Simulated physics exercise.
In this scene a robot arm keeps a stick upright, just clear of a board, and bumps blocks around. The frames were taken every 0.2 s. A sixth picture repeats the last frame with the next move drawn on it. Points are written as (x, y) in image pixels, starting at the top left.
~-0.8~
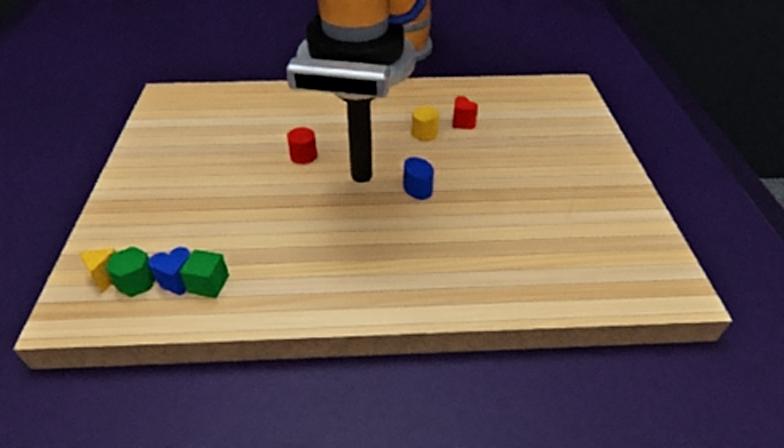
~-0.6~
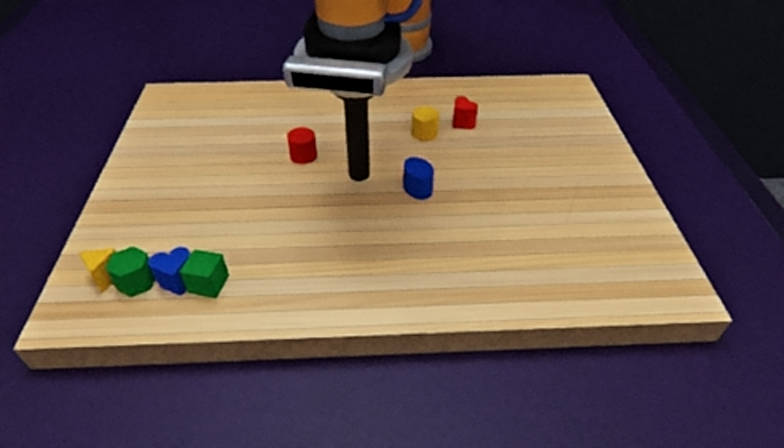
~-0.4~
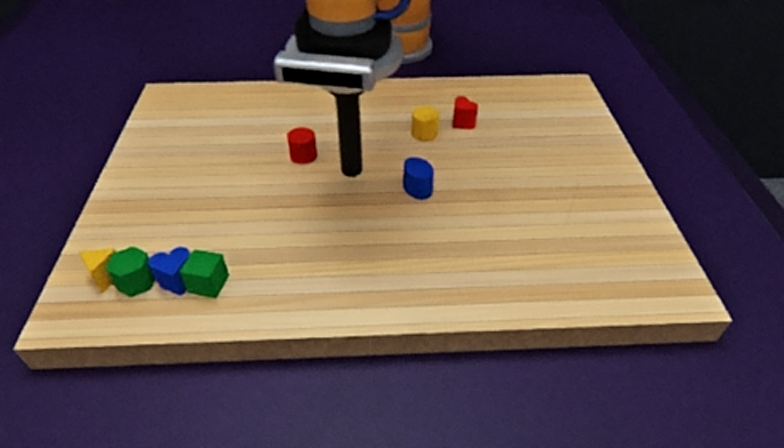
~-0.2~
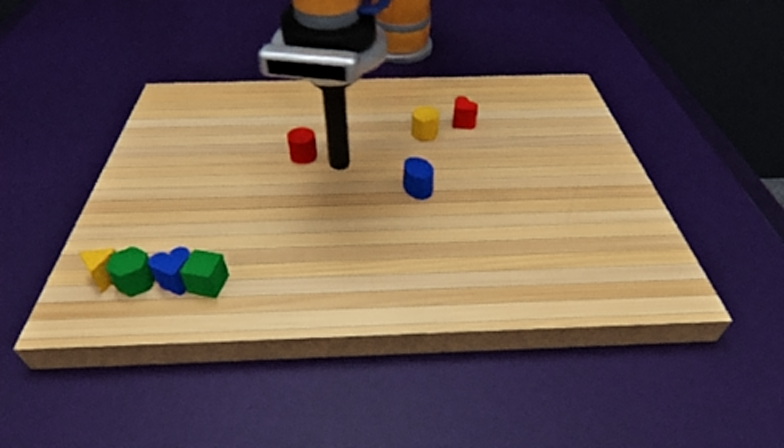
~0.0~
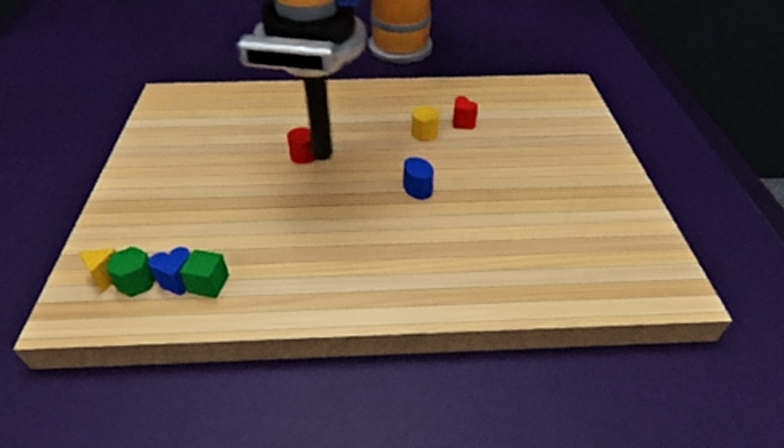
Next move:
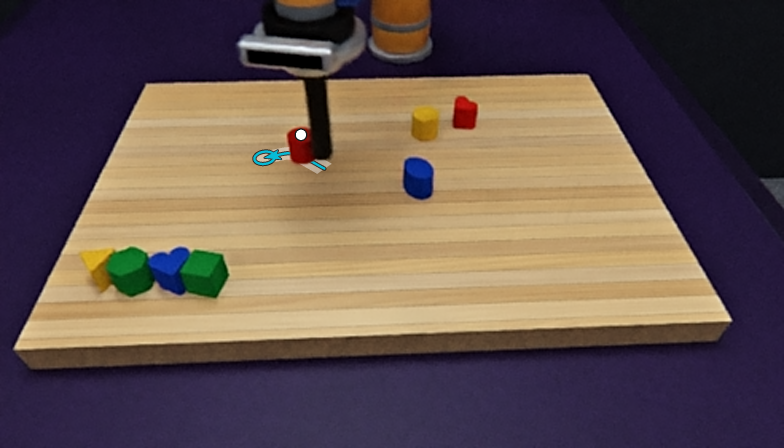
The clip opens on a wooden board with colored blocks scattered near the back and clustered at the front left, while a robot arm holds a black stick near the center. The stick moves slightly left and backward, coming close beside the red cylinder, while the blocks stay still.
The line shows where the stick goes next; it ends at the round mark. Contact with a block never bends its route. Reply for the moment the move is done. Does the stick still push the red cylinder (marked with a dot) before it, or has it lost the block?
The stick has moved past the red cylinder by the time the path ends.
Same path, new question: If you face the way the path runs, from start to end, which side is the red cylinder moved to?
Seen from start to end, it moves right.
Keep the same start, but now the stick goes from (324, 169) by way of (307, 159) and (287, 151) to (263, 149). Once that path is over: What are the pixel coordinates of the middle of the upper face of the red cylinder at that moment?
Just about (263, 114).
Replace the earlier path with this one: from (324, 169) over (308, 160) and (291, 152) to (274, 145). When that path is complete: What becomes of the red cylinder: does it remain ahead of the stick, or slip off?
The red cylinder won't leave the front of the stick.
The line goes from (324, 169) through (307, 159) and (288, 153) to (265, 158); the dot is on the red cylinder.
The first path, step by step. Halfway along, stick at (297, 141); red cylinder at (282, 123).
At the end, stick at (262, 144); red cylinder at (274, 120).
